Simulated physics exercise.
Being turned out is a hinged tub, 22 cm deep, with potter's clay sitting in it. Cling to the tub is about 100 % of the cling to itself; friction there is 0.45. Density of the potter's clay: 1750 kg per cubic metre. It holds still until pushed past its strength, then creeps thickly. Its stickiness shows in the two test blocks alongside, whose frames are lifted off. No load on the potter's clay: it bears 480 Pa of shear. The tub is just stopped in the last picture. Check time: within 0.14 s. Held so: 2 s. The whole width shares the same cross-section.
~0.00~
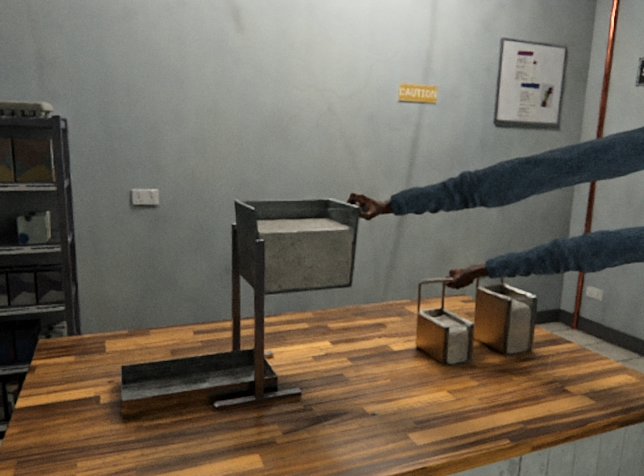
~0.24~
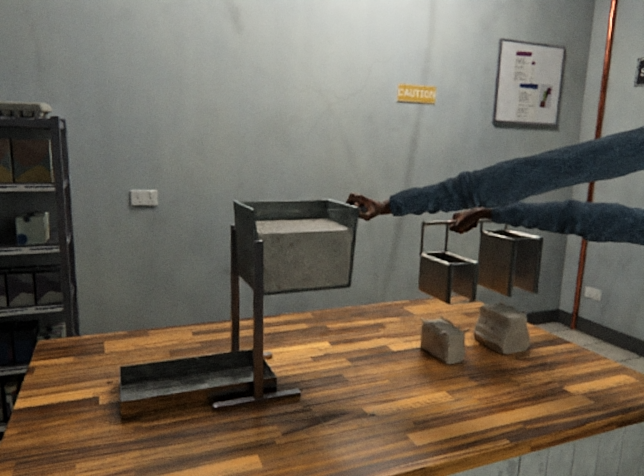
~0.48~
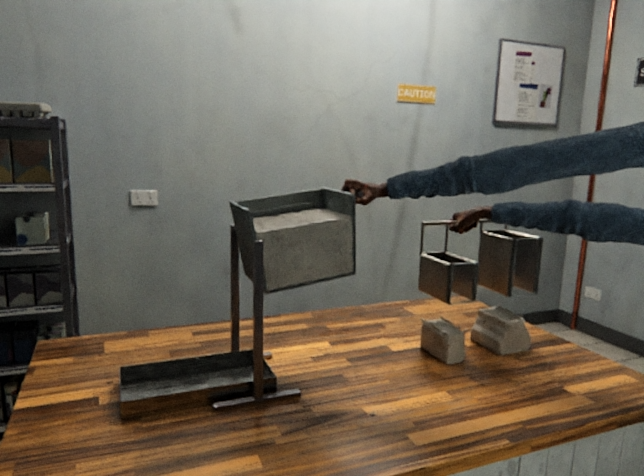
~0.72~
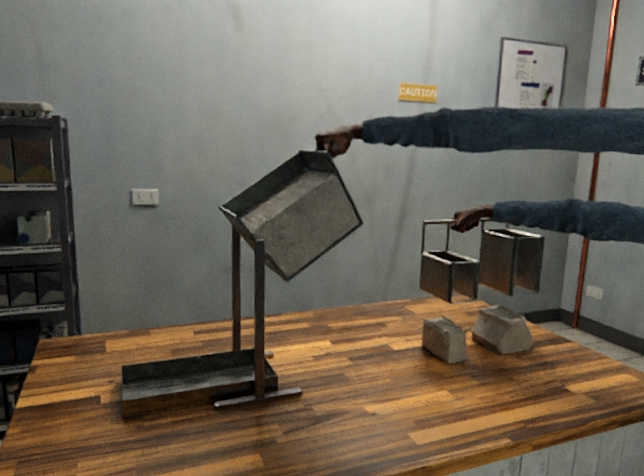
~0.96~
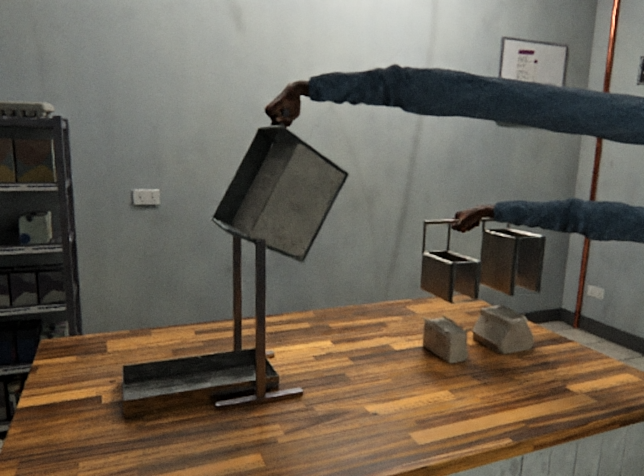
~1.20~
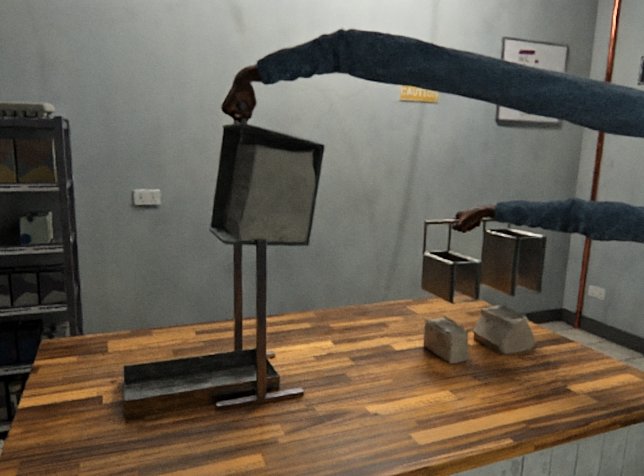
To begin with, one hand grips a level tub of grey clay while another lifts two metal sleeves off two blocks at right. The blocks sag slightly, the right one more noticeably, and the first hand swings the tub's right side up and leftward until it stands nearly upright.
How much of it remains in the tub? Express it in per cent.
61 %.
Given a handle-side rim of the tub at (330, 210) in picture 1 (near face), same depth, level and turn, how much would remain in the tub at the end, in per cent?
The tub would keep roughly 100 percent.
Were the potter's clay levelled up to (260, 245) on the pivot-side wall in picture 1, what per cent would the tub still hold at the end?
Then about 75 %.
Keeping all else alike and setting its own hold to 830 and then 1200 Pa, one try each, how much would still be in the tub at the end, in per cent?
It'd be some 100 percent the first time and some 100 percent the second.
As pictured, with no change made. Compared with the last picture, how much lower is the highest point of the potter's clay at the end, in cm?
10 cm or so.
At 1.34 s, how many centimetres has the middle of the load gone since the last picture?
About 4 cm.
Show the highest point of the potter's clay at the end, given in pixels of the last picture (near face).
The highest point sits at around (295, 187).
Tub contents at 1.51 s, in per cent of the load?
Close to 75 in a hundred.
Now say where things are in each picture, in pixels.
In the first picture, handle-side rim at (357, 208), tilt 0 degrees; highest point of the potter's clay at (269, 232); test blocks 11 cm, 16 cm high (left to right).
In the second picture, handle-side rim at (356, 209), tilt 0 degrees; highest point of the potter's clay at (268, 232); test blocks 11 cm, 14 cm high (left to right).
In the third picture, handle-side rim at (352, 196), tilt 8 degrees; highest point of the potter's clay at (347, 218); test blocks 10 cm, 12 cm high (left to right).
In the fourth picture, handle-side rim at (326, 154), tilt 34 degrees; highest point of the potter's clay at (332, 176); test blocks 10 cm, 12 cm high (left to right).
In the fifth picture, handle-side rim at (280, 129), tilt 62 degrees; highest point of the potter's clay at (301, 145); test blocks 10 cm, 12 cm high (left to right).
In the sixth picture, handle-side rim at (241, 126), tilt 81 degrees; highest point of the potter's clay at (262, 146); test blocks 10 cm, 12 cm high (left to right).
By 1.34 s, the tub is at 82 degrees and holds 96 %.
By 1.51 s, the tub is at 82 degrees and holds 74 %.
By 1.68 s, the tub is at 82 degrees and holds 64 %.
By 1.85 s, the tub is at 82 degrees and holds 61 %.
By 3.20 s, at the end, the tub is at 82 degrees and holds 61 %.
